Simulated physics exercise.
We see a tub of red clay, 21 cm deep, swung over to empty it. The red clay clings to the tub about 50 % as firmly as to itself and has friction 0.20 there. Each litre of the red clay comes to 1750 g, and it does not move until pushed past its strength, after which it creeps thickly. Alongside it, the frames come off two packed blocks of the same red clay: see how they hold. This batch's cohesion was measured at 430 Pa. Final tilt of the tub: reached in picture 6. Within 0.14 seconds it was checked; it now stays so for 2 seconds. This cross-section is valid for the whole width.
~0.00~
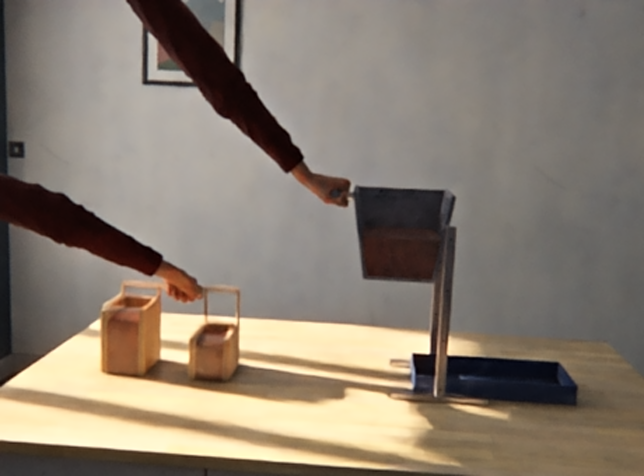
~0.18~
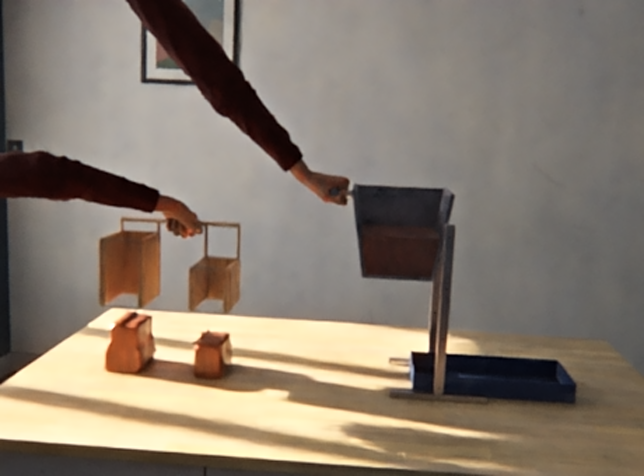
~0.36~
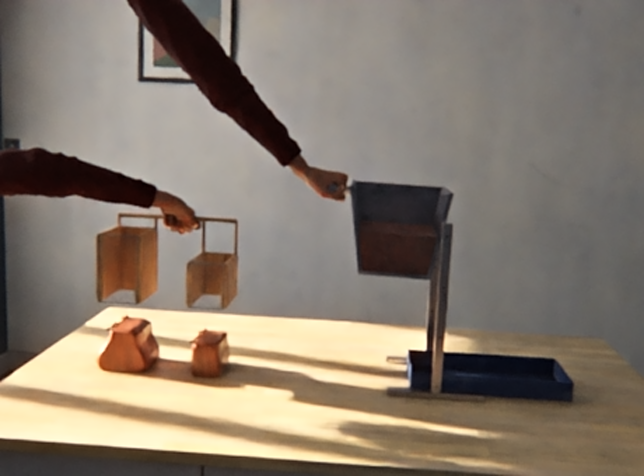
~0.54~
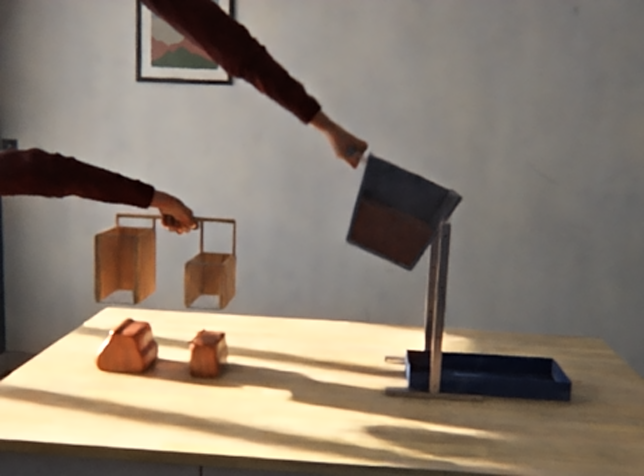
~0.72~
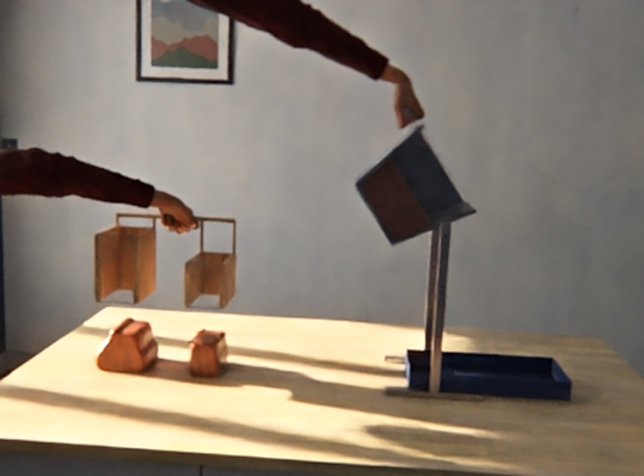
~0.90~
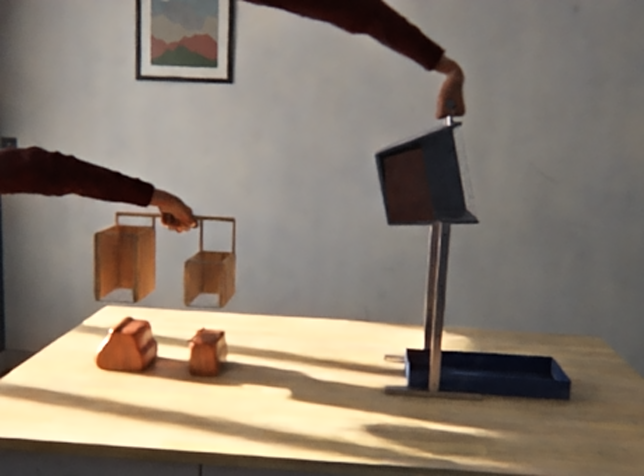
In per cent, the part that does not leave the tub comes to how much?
The part that stays comes to roughly 100 %.
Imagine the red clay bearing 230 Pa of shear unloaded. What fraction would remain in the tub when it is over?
It would come to about 95 %.
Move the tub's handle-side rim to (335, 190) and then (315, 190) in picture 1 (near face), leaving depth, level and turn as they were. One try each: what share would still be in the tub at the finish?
First try about 100 per cent, second around 70 per cent.
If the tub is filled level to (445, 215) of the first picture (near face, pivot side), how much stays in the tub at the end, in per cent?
It would be close to 75 percent.
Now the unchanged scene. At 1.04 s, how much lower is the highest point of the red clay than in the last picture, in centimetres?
Around 3 cm below its level in the last picture.
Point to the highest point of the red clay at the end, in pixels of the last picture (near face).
Roughly at pixel (441, 170).
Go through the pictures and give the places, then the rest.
In the first frame, handle-side rim at (357, 192), tilt 0 degrees; highest point of the red clay at (421, 239); test blocks 15 cm, 9.5 cm high (left to right).
In the second frame, handle-side rim at (356, 191), tilt 0 degrees; highest point of the red clay at (420, 237); test blocks 13 cm, 9.4 cm high (left to right).
In the third frame, handle-side rim at (354, 187), tilt 1 degrees; highest point of the red clay at (359, 231); test blocks 11 cm, 9.4 cm high (left to right).
In the fourth frame, handle-side rim at (372, 157), tilt 22 degrees; highest point of the red clay at (361, 203); test blocks 11 cm, 9.4 cm high (left to right).
In the fifth frame, handle-side rim at (424, 128), tilt 55 degrees; highest point of the red clay at (389, 161); test blocks 11 cm, 9.4 cm high (left to right).
In the sixth frame, handle-side rim at (461, 125), tilt 76 degrees; highest point of the red clay at (418, 148); test blocks 11 cm, 9.4 cm high (left to right).
By 1.04 s, the tub is at 76 degrees and holds 100 %.
By 1.21 s, the tub is at 76 degrees and holds 100 %.
By 1.38 s, the tub is at 76 degrees and holds 100 %.
By 1.55 s, the tub is at 76 degrees and holds 100 %.
By 2.90 s, at the end, the tub is at 76 degrees and holds 100 %.
